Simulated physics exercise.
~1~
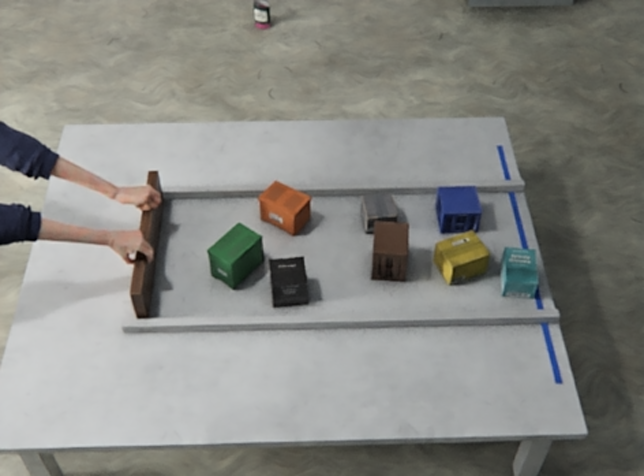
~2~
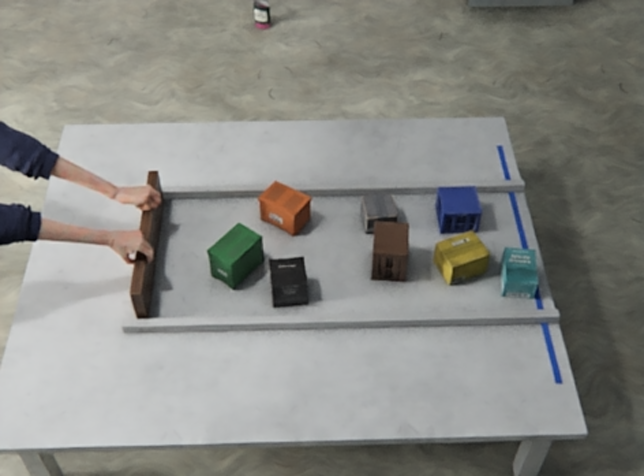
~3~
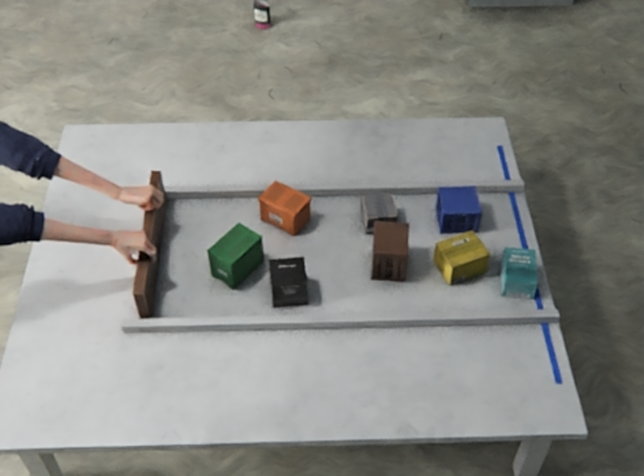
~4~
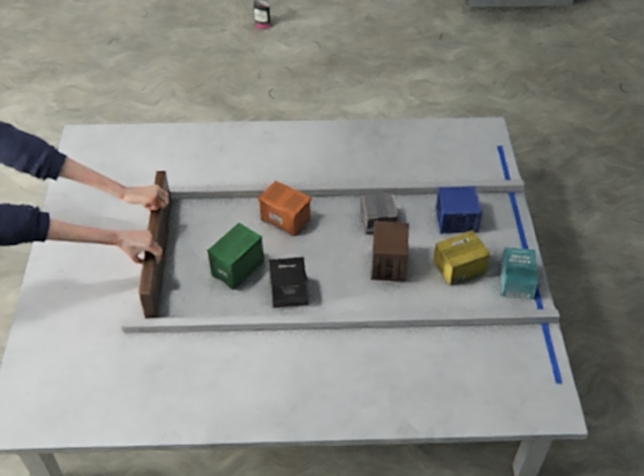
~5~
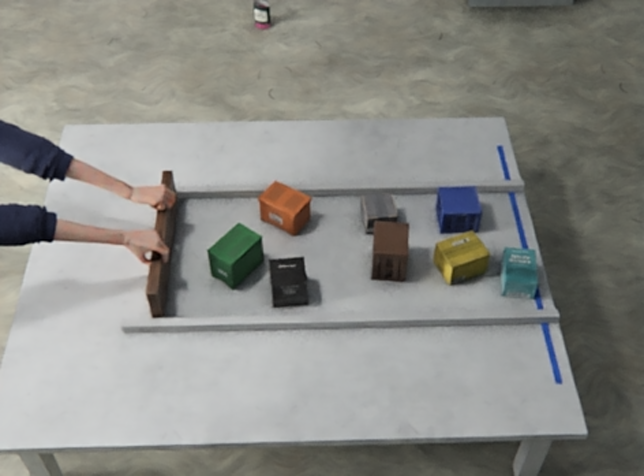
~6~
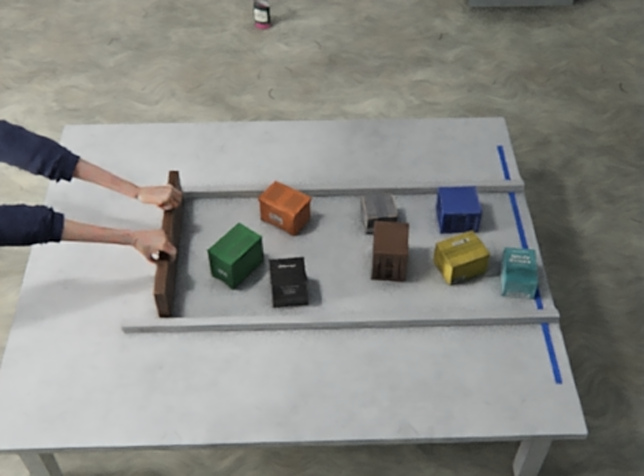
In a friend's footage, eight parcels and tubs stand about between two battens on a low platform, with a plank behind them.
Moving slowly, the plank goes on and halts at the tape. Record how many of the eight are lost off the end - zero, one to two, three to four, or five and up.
At least five drop.
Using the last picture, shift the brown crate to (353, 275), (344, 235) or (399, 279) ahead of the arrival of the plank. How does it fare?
At the three spots, the brown crate tips over, tips over and tips over.
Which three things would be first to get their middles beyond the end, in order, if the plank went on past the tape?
Order: Turquoise box, blue crate, yellow parcel.
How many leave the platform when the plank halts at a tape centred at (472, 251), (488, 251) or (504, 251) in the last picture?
Result per try: 3; 4; 5.
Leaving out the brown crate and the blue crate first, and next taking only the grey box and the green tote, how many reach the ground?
The answer is 6 and then 6.
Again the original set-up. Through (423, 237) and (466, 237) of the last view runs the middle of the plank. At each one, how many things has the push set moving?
The number moved is 8 and then 8.
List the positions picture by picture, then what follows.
In the first frame, turquoise box (519, 273); blue crate (458, 210); yellow parcel (461, 258); plank (148, 243); tape (526, 250).
In the second frame, blue crate (458, 210); black box (288, 282).
In the third frame, yellow parcel (461, 258); grey box (379, 213).
In the fourth frame, turquoise box (519, 273); plank (156, 243).
In the fifth frame, blue crate (458, 210); orange tote (285, 209).
In the sixth frame, turquoise box (519, 273); blue crate (458, 210); yellow parcel (461, 258); plank (170, 243); tape (526, 250).
Early on, none off yet; turquoise box at rest near (519, 273); blue crate at rest near (458, 210); yellow parcel at rest near (461, 258).
Finally, the number that fall off is five or more; lost, green tote, orange tote, black box, grey box, brown crate, yellow parcel, blue crate and turquoise box.
